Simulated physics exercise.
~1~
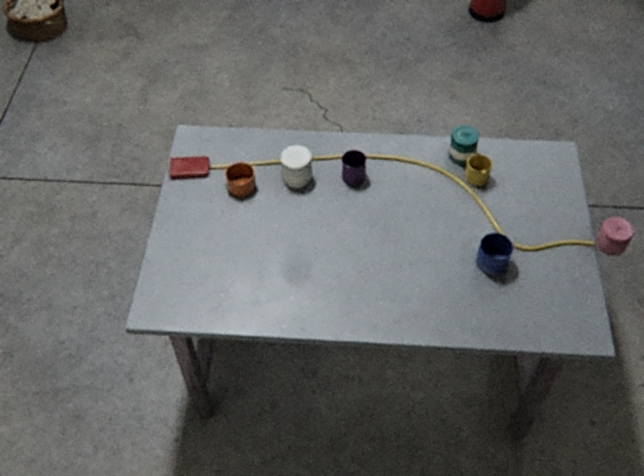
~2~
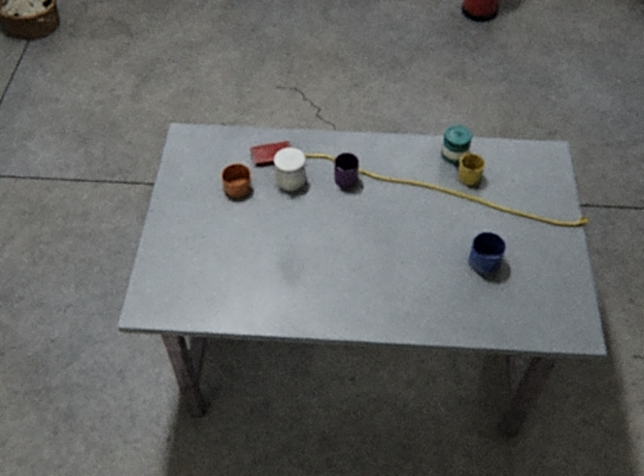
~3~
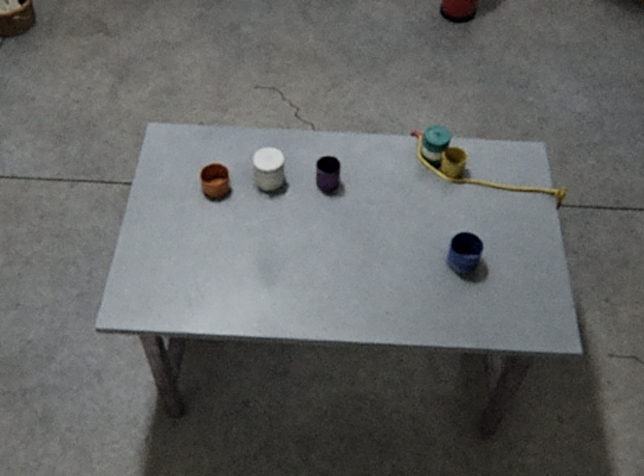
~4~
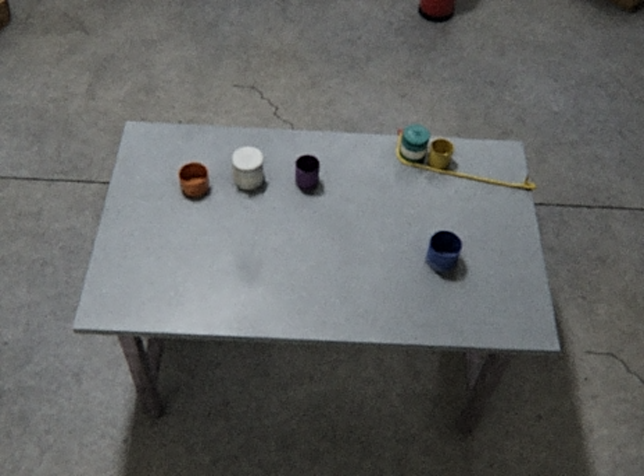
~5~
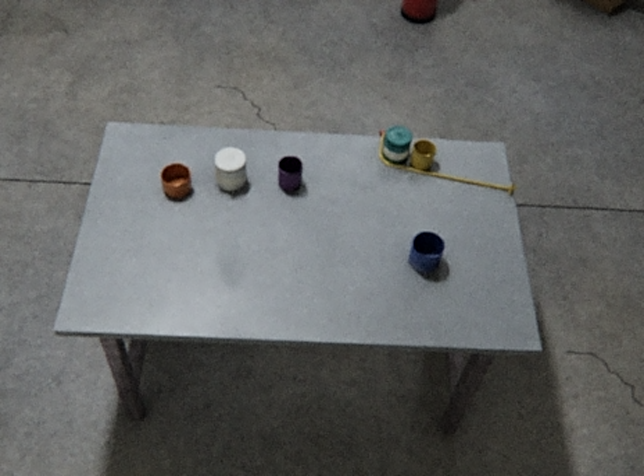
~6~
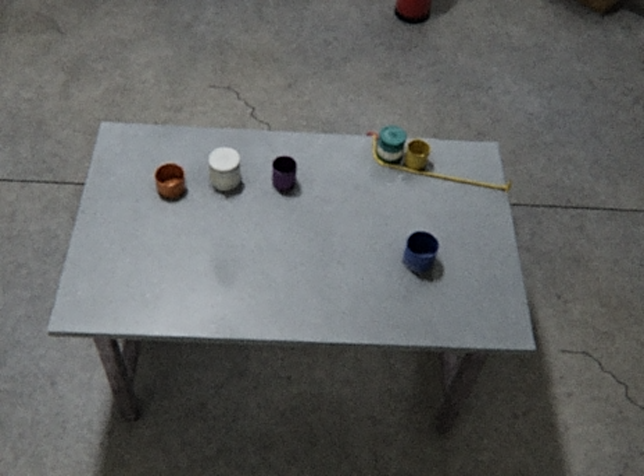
A yellow cable slid right across a gray table, its pink end dropping off the right side and dragging a small red object past the cups until the cable hooked around the teal tin, leaving the red piece at the back edge.
